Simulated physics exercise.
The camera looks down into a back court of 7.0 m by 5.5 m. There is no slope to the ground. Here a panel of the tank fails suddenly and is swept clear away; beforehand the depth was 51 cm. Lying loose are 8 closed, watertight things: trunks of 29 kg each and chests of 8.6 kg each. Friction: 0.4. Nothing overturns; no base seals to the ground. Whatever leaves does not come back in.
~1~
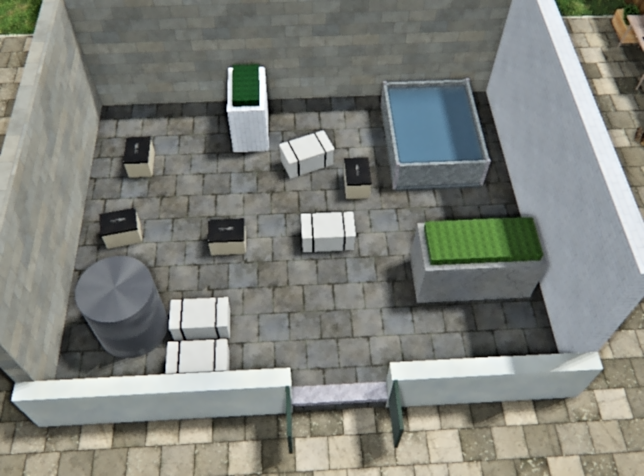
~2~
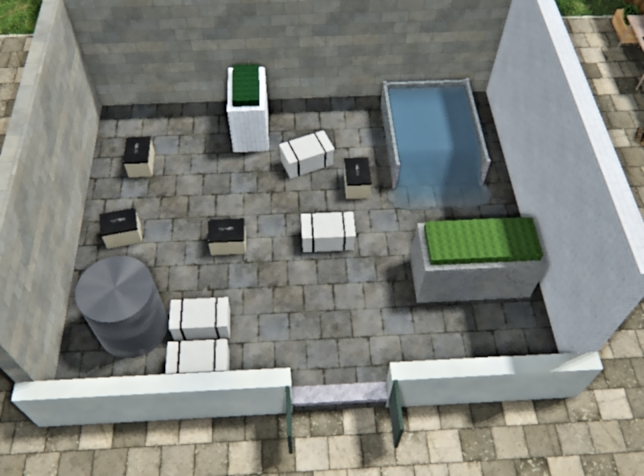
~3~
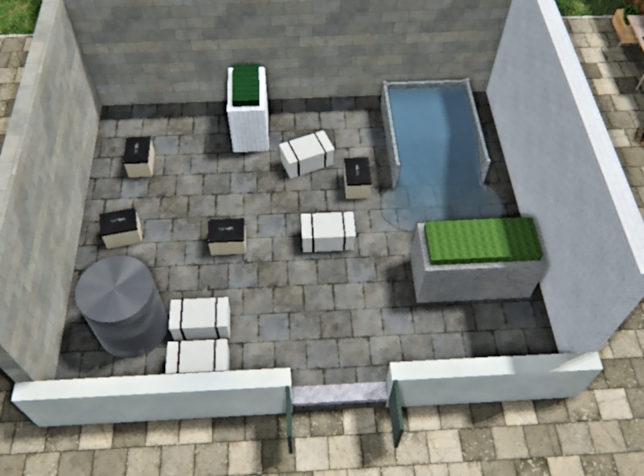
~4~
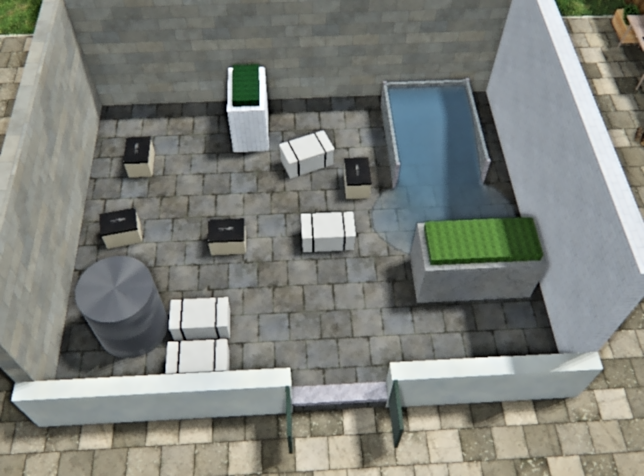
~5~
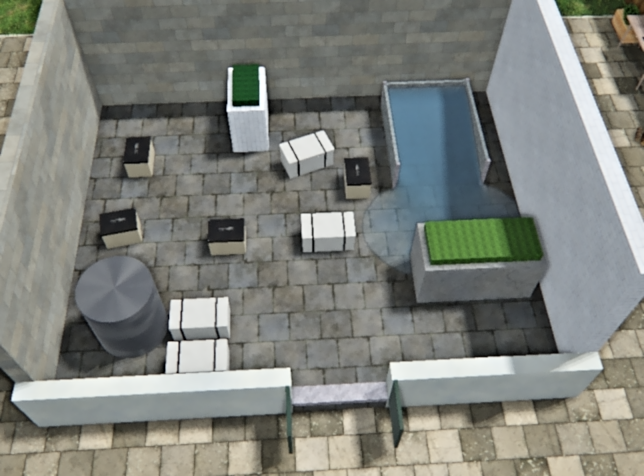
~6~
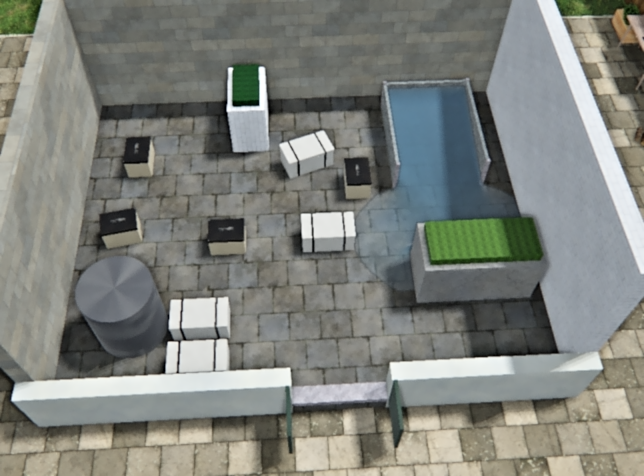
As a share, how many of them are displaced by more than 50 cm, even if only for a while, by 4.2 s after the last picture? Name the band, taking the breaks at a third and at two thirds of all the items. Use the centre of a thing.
The count shifted never gets to a third.
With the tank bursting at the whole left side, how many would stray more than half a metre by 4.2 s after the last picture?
Result: 4.
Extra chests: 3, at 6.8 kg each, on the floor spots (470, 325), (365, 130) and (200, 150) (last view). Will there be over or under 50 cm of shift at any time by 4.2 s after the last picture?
Result, one by one: Not exceeded, not exceeded and not exceeded.
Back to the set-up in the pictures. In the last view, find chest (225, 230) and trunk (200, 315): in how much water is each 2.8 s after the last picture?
Roughly 1 and 6 cm.
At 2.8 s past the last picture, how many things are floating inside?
Count at that moment: 0.
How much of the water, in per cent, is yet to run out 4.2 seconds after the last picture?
Close to 94 in a hundred parts remain.
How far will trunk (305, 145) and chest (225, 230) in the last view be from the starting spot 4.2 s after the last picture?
Object 1: 0 cm. Object 2: 0 cm.
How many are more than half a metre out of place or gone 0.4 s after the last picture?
At that time I count 0.
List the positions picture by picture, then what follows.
The first frame shows a trunk at (328, 225), on the bottom; a chest at (137, 149) rests on the ground; water covers 2.6 m2; 0 of 8 have shifted.
The second frame shows a trunk at (328, 225) rests on the ground; a chest at (137, 149) rests on the ground; water covers 3.3 m2; 0 of 8 have shifted.
The third frame shows a trunk at (328, 225), on the bottom; a chest at (137, 149), on the bottom; water covers 4.2 m2; 0 of 8 have shifted.
The fourth frame shows a trunk at (328, 225), on the bottom; a chest at (137, 149) rests on the ground; water covers 5.3 m2; 0 of 8 have shifted.
The fifth frame shows a trunk at (328, 225), on the bottom; a chest at (137, 149) rests on the ground; 5.8 m2 under water; 0 of 8 have shifted.
The sixth frame shows a trunk at (328, 225), on the bottom; a chest at (137, 149), on the bottom; 6.3 m2 under water; 0 of 8 have shifted.
Then, 0.4 s after the last picture 0 of 8 are over 50 cm from their spots; 0 afloat.
Then, 1.5 s after the last picture 0 of 8 are over 50 cm from their spots; 0 afloat.
Then, 2.8 s after the last picture 1 of 8 are over 50 cm from their spots; 0 afloat.
Then, 4.2 s after the last picture 2 of 8 are over 50 cm from their spots, and 2 have been at some point; 0 afloat.
